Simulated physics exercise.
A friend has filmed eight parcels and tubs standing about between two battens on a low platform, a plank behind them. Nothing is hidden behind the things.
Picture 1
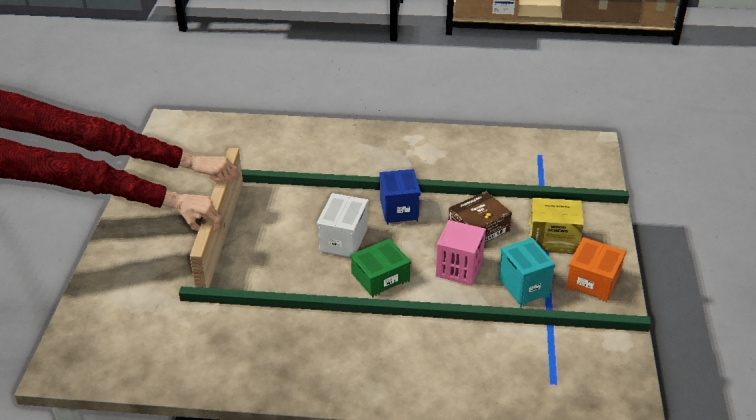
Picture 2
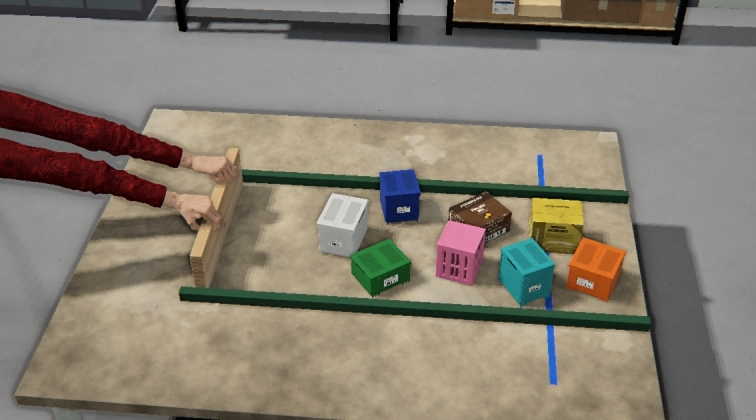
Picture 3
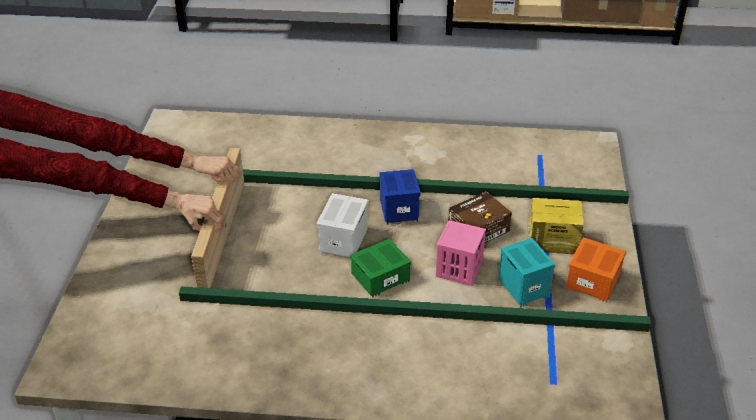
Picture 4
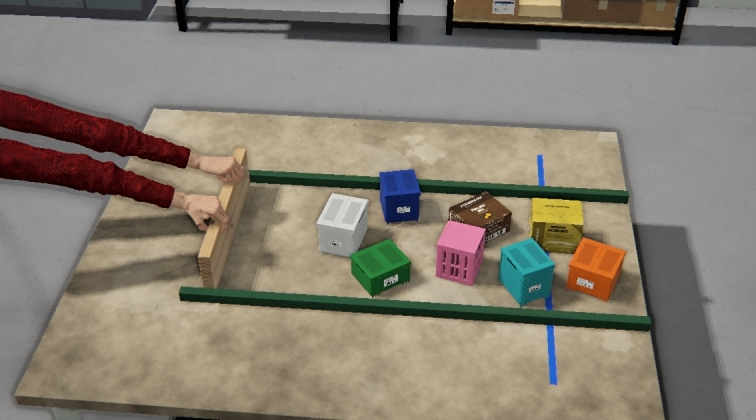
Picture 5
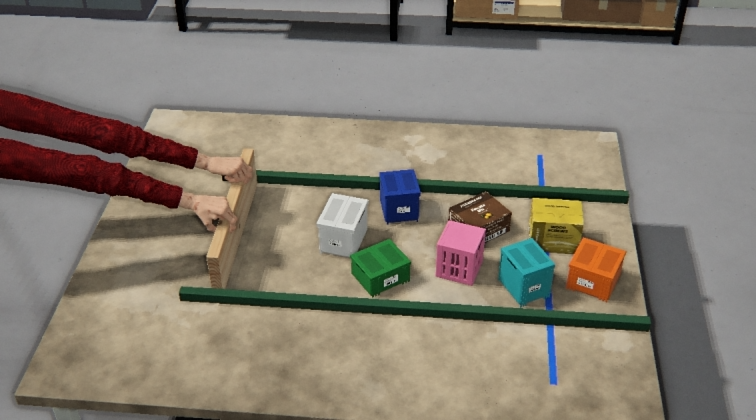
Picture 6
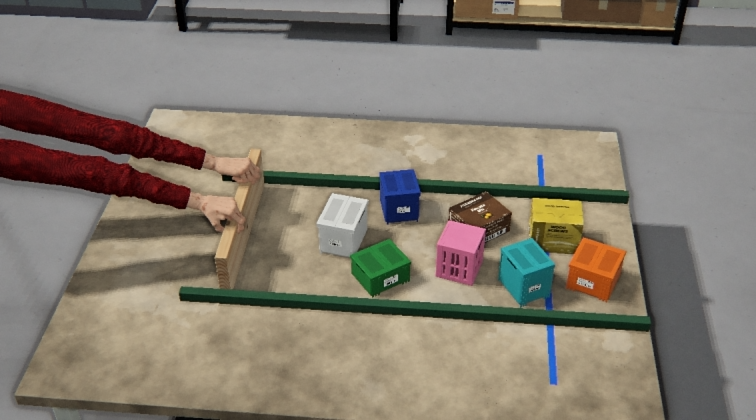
Eight coloured parcels and tubs stand between two green battens on a low, mottled platform, seen from above at a slant by a still camera. White, green and blue ones are on the left, pink and brown in the middle, and yellow, turquoise and orange by a blue tape line on the right. Two red-sleeved arms hold a wooden plank still, then slide it slightly rightward, touching nothing else.
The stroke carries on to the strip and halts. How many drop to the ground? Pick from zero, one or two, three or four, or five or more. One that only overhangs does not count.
The number that fall off is one or two.
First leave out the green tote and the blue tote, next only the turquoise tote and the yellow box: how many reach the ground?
The counts: 0 and 1.
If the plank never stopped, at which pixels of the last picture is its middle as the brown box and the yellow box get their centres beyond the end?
For the brown box at (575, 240), for the yellow box at (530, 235).
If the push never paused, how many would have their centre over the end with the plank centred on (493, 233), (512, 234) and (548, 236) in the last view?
In that order 0, 0 and 2.
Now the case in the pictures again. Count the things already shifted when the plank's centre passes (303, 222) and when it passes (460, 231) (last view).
The counts are 0 and 7.
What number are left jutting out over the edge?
That would be 0.
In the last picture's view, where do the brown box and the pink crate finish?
Near (605, 213) and (610, 254).
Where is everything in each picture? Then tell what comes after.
In the first frame, orange tote (596, 270); yellow box (555, 226); turquoise tote (526, 273); plank (219, 217); tape (546, 254).
In the second frame, yellow box (555, 226); plank (219, 217).
In the third frame, turquoise tote (526, 273); pink crate (460, 253).
In the fourth frame, orange tote (596, 270); blue tote (400, 197).
In the fifth frame, yellow box (555, 226); brown box (480, 219).
In the sixth frame, orange tote (596, 270); yellow box (555, 226); turquoise tote (526, 273); plank (242, 218); tape (546, 254).
Early on, none off yet; orange tote at rest near (596, 270); yellow box at rest near (555, 226); turquoise tote at rest near (526, 273).
Finally, the number that fall off is one or two; lost, yellow box and orange tote.
